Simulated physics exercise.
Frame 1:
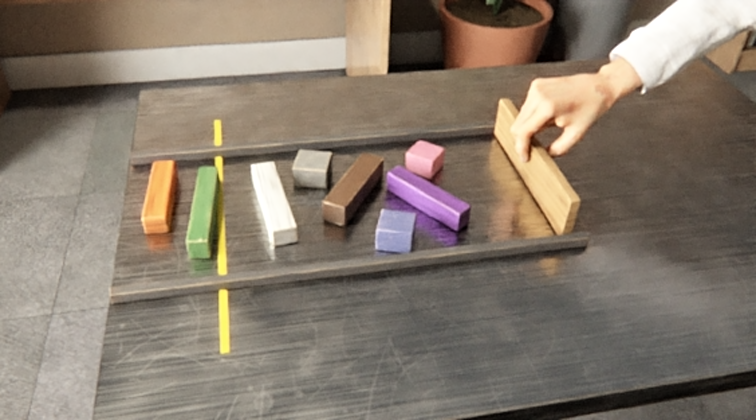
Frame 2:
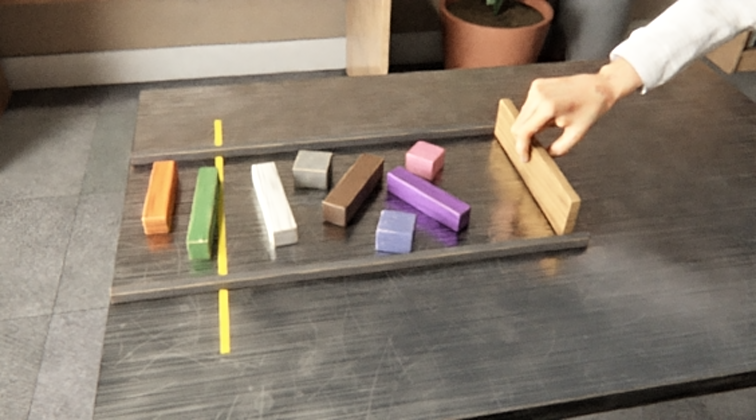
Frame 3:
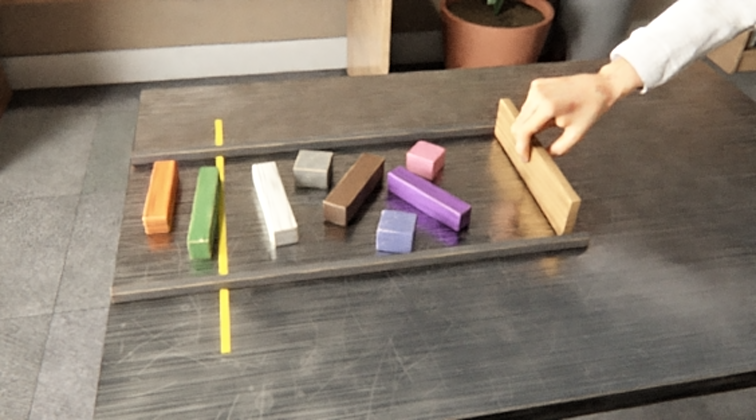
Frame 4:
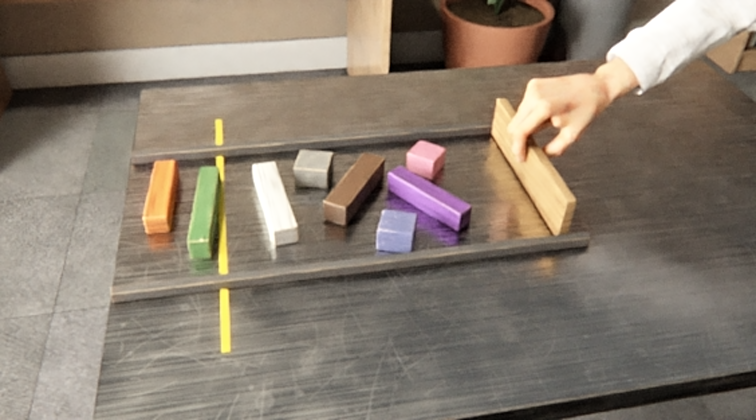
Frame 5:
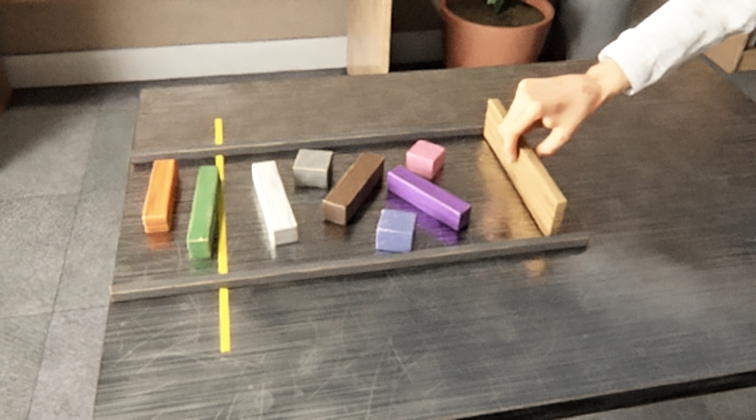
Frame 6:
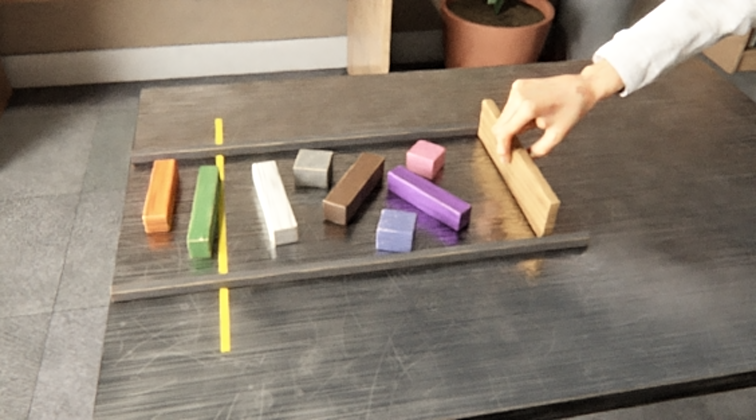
A hand slides a wooden board slightly left toward colored blocks lying on a dark table.
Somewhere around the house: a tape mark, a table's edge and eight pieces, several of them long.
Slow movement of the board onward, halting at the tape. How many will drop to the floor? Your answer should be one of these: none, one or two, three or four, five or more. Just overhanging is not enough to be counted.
The count is one or two.
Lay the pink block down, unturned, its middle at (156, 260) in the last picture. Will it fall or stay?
Lab note: Started there, it remains on top.
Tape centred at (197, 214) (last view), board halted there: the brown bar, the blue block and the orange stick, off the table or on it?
Lab note - brown bar not toppled, blue block not toppled, orange stick toppled.
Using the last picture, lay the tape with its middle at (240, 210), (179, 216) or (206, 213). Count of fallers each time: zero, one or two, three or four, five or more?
Just one or two; three or four; one or two.
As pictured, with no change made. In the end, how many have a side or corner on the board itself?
Contact count: 2.
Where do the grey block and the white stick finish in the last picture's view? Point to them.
Grey block: (145, 178); white stick: (142, 224).
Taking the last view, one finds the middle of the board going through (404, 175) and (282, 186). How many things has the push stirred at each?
First position 4; second position 8.
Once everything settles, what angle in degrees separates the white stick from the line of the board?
Roughly 30° out of line.
A little later, none off yet; orange stick at rest near (162, 194); green bar at rest near (205, 209); white stick at rest near (274, 201).
Next, none off yet; orange stick at rest near (160, 194); green bar shifted a little near (189, 212); white stick shifted a little near (237, 212).
When it is over, the number that fall off is one or two; down, orange stick.
